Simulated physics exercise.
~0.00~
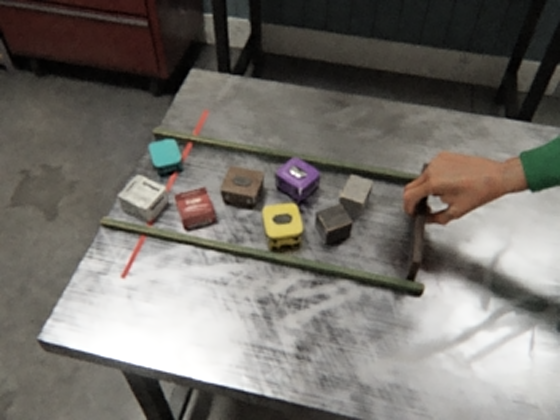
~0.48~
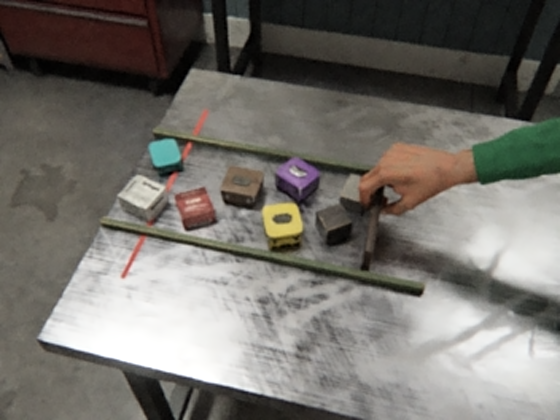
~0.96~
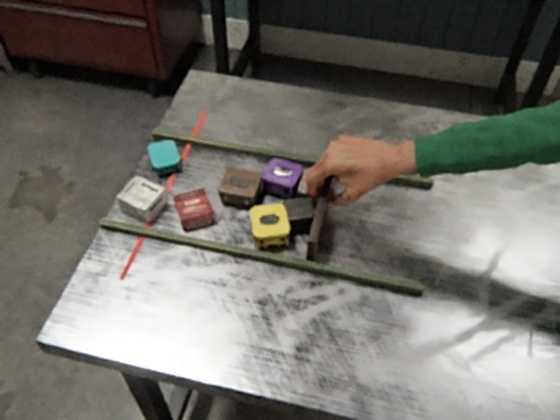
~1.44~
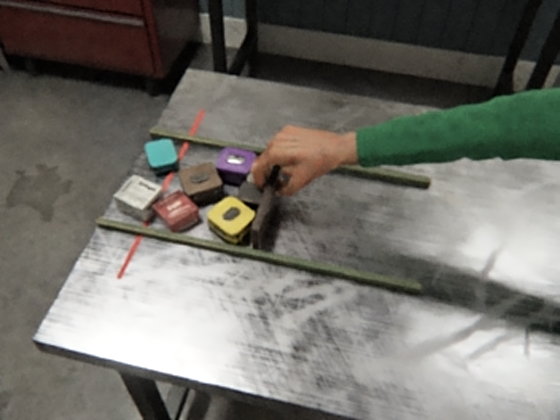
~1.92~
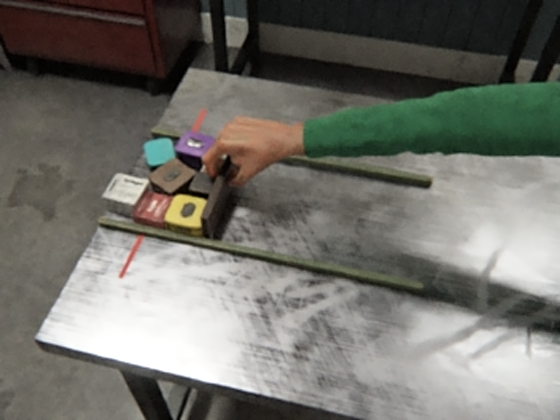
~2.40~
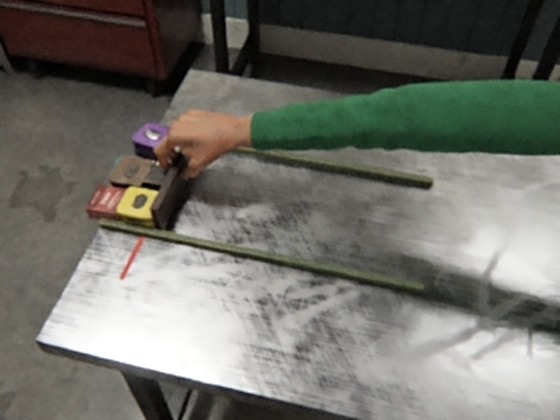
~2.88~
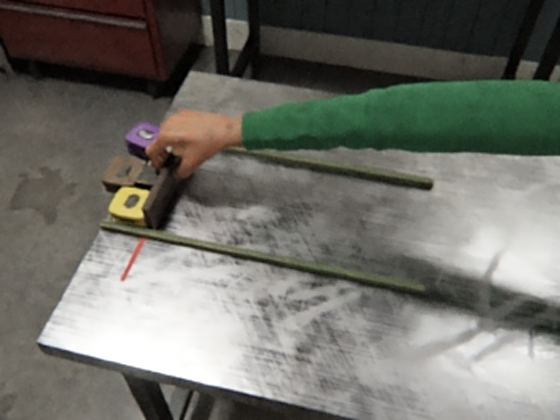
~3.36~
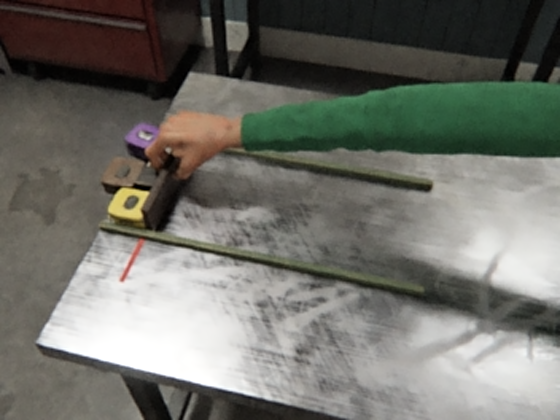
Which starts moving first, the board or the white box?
The board starts moving first. The white box stays where it is until the pushed cluster has closed up near the table's edge.
On a metal table, a hand slides a board left, pushing red, white and turquoise boxes off, then stops, others remaining.
